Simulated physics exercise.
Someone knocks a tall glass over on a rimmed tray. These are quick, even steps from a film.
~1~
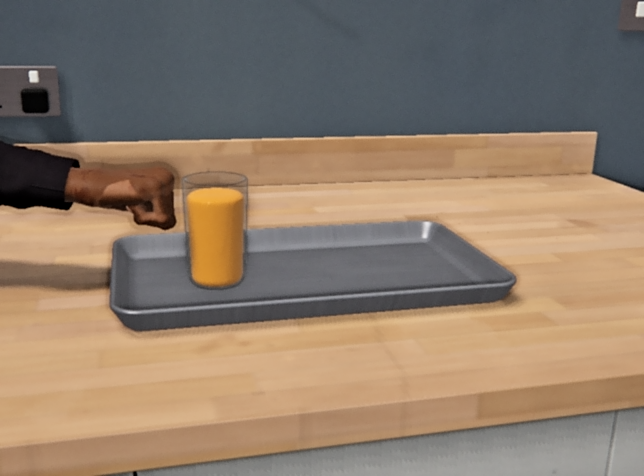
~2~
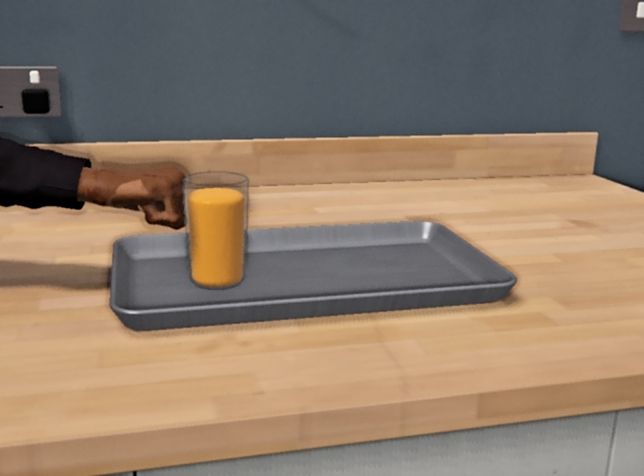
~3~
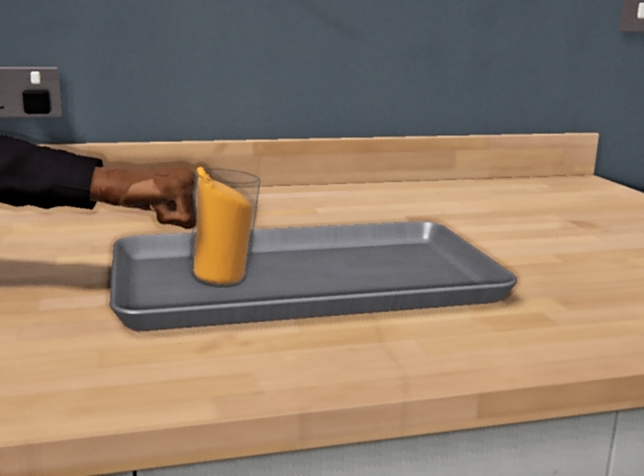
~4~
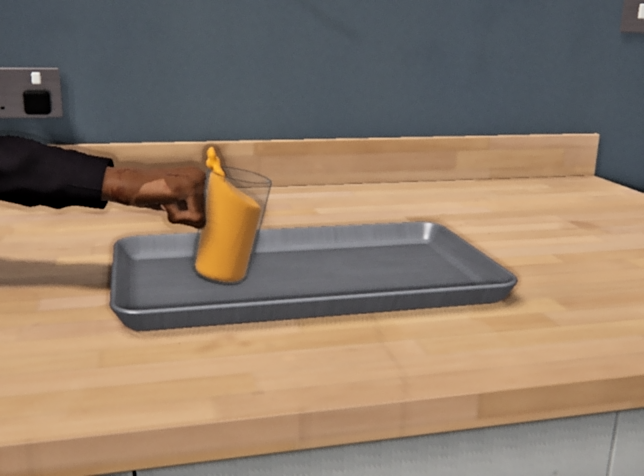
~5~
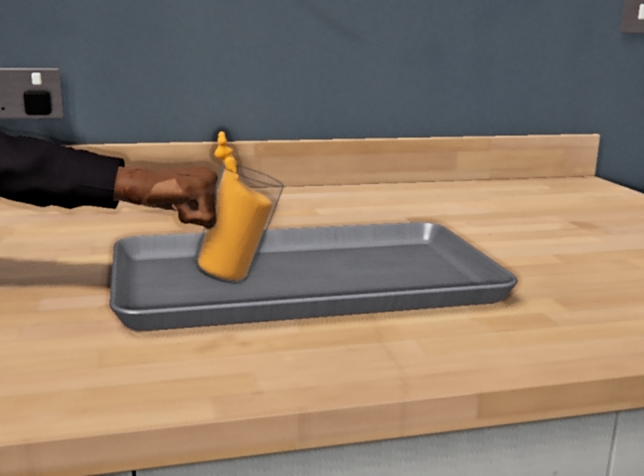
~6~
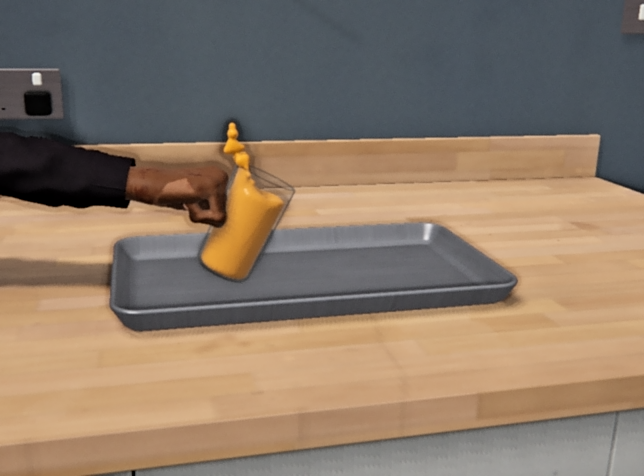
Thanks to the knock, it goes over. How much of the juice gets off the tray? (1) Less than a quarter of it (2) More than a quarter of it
2.
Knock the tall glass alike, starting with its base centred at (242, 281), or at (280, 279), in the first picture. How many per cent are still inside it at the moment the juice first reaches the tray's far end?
65 % and 65 %.
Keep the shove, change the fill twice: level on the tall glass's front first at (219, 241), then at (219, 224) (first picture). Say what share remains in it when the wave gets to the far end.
55 % and 55 %.
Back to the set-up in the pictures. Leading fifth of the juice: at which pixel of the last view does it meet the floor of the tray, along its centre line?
Landing point, centre line: Approx. (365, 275).
A moment on, the tall glass lies on its side and 91 per cent is in the glass, 0 on the tray and 9 above or beyond its rim.
Next, the tall glass lies on its side and 50 per cent is in the glass, 47 on the tray and 4 above or beyond its rim.
Then the tall glass lies on its side and 27 per cent is in the glass, 49 on the tray and 24 above or beyond its rim.
Later the tall glass lies on its side and 15 per cent is in the glass, 48 on the tray and 38 above or beyond its rim.
At rest 62 per cent is held by tray and glass, 38 is off the tray.
